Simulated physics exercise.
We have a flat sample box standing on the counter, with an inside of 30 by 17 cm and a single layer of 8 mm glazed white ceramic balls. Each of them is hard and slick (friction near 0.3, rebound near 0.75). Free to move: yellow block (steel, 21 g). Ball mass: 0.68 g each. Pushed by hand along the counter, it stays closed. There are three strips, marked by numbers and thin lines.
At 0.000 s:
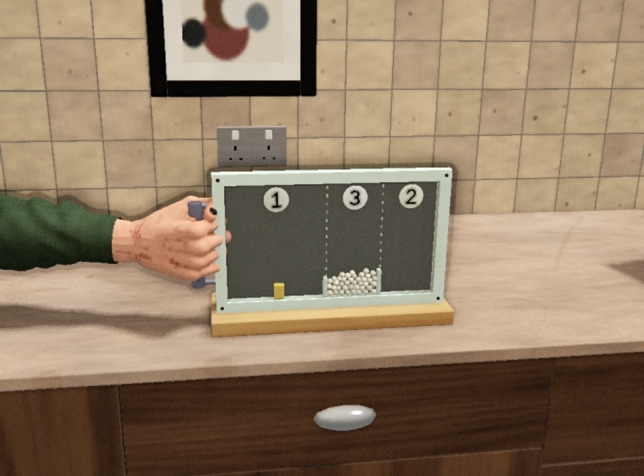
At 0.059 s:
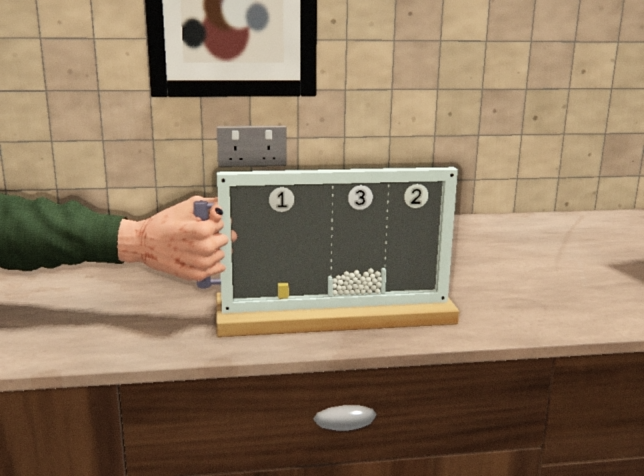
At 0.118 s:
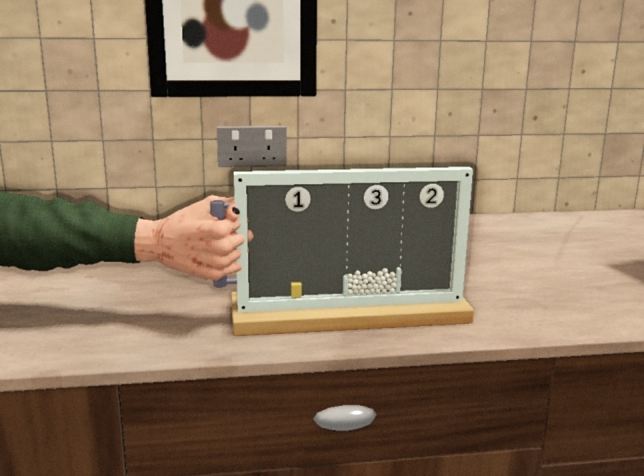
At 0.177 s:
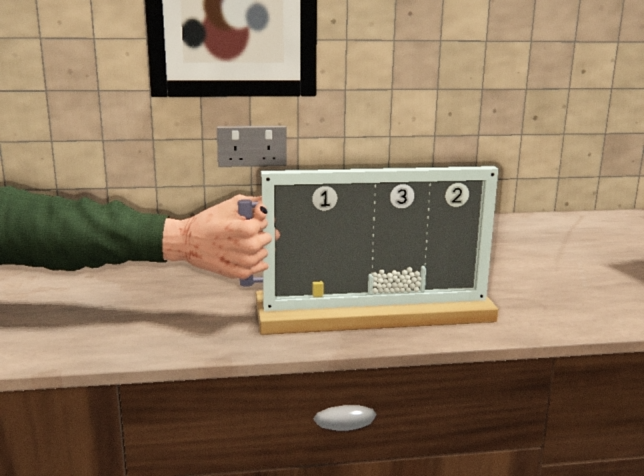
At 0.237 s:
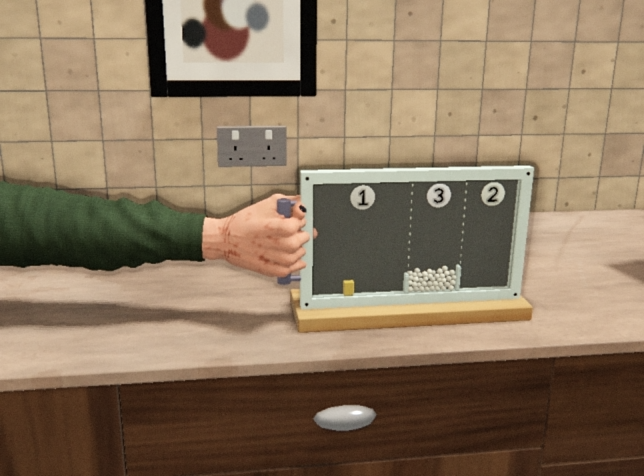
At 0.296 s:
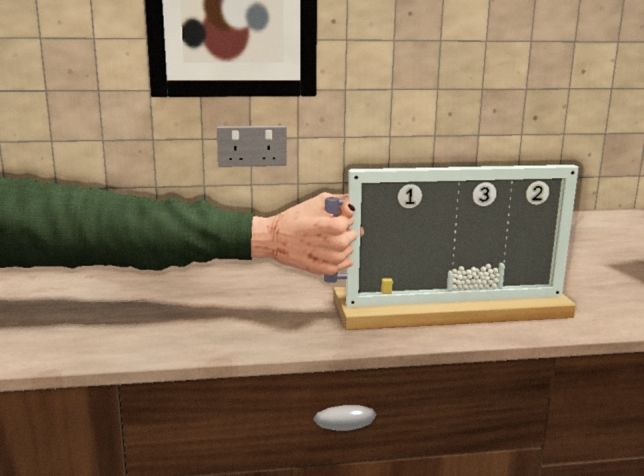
A hand pushing a flat framed box of small white balls and a yellow block rightward along a kitchen counter.
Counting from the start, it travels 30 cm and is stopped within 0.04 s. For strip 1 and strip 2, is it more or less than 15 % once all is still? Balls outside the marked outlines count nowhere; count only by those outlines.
No. 1: Less; no. 2: Less than 15 %.
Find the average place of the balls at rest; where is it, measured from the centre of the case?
Right: About 4 cm; below: About 7 cm.
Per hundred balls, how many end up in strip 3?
It comes to around 95 per cent of the load.
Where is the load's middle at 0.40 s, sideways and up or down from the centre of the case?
Roughly 3 centimetres to the right and 7 centimetres below.
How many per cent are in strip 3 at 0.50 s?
The share there is some 95 per cent.
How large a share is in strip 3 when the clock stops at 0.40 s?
That comes to some 100 percent of the load.
By 0.40 s, it is 30 cm to the right; the balls' middle is 3 cm right of and 7 cm below the centre; no. 3, 100 %.
By 0.50 s, it is 30 cm to the right; the balls' middle is 4 cm right of and 7 cm below the centre; no. 2, 5 %, no. 3, 95 %.
By 0.65 s, it is 30 cm to the right; the balls' middle is 4 cm right of and 7 cm below the centre; no. 2, 10 %, no. 3, 95 %.
All still by 1.6 s, it is 30 cm to the right; no. 1, 0 %, no. 2, 10 %, no. 3, 95 %.
